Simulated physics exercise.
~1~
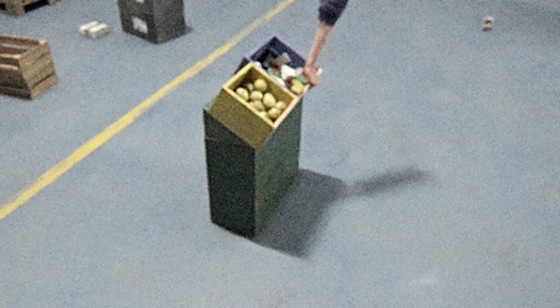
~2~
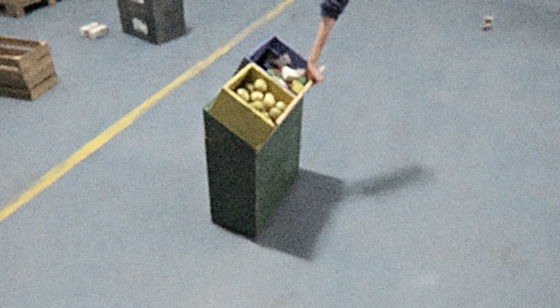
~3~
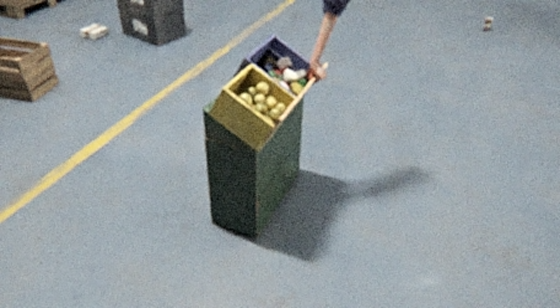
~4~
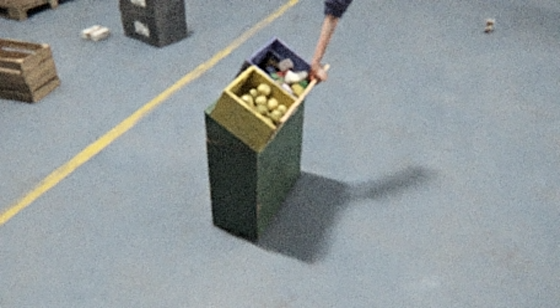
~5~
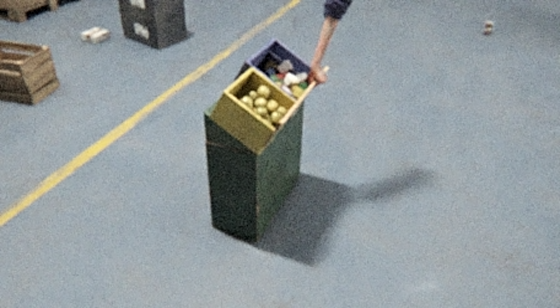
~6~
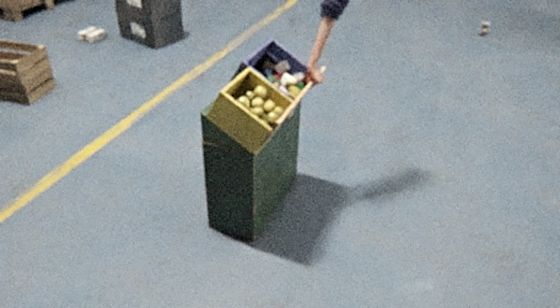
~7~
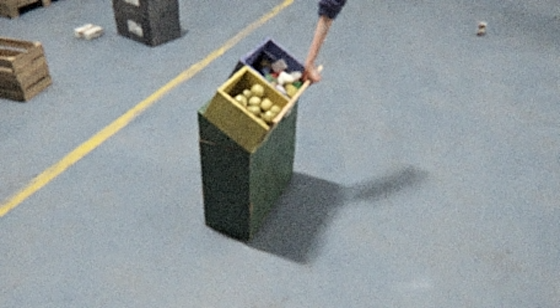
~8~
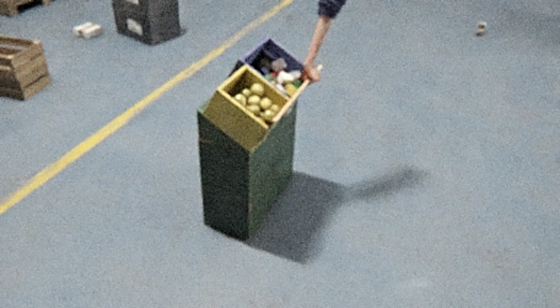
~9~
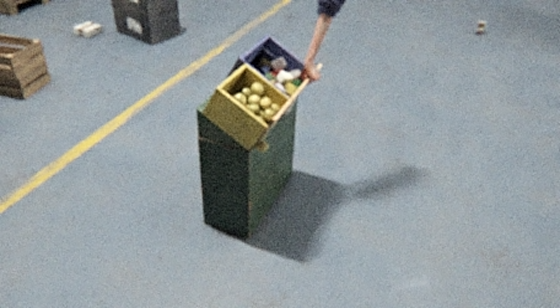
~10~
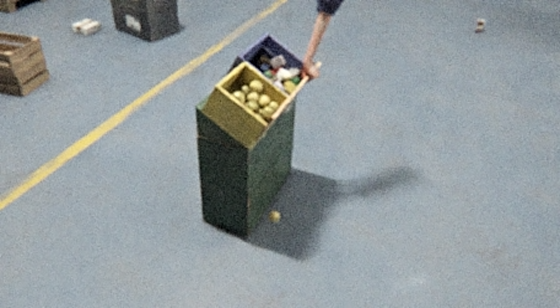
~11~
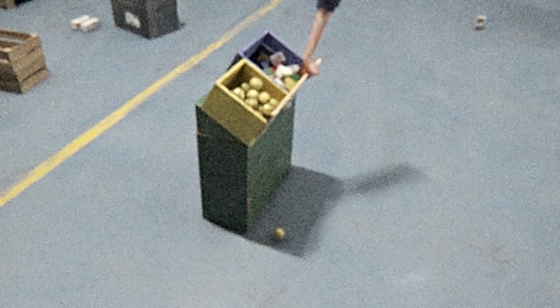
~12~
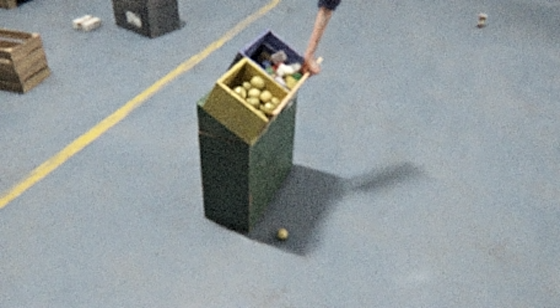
A hand reaches in from the top and holds the raised edge of two tilted bins, one yellow and one blue, set side by side on a tall dark green stand. The yellow bin holds a heap of round yellowish apples, while the blue one holds a jumble of small mixed pieces. For a good while nothing shifts except the slightly swaying view. Then a single apple leaves the yellow bin and drops beside the stand to the blue-grey floor. It rolls a little way and settles in the shadow, with the other apples and the blue bin's load still in place.
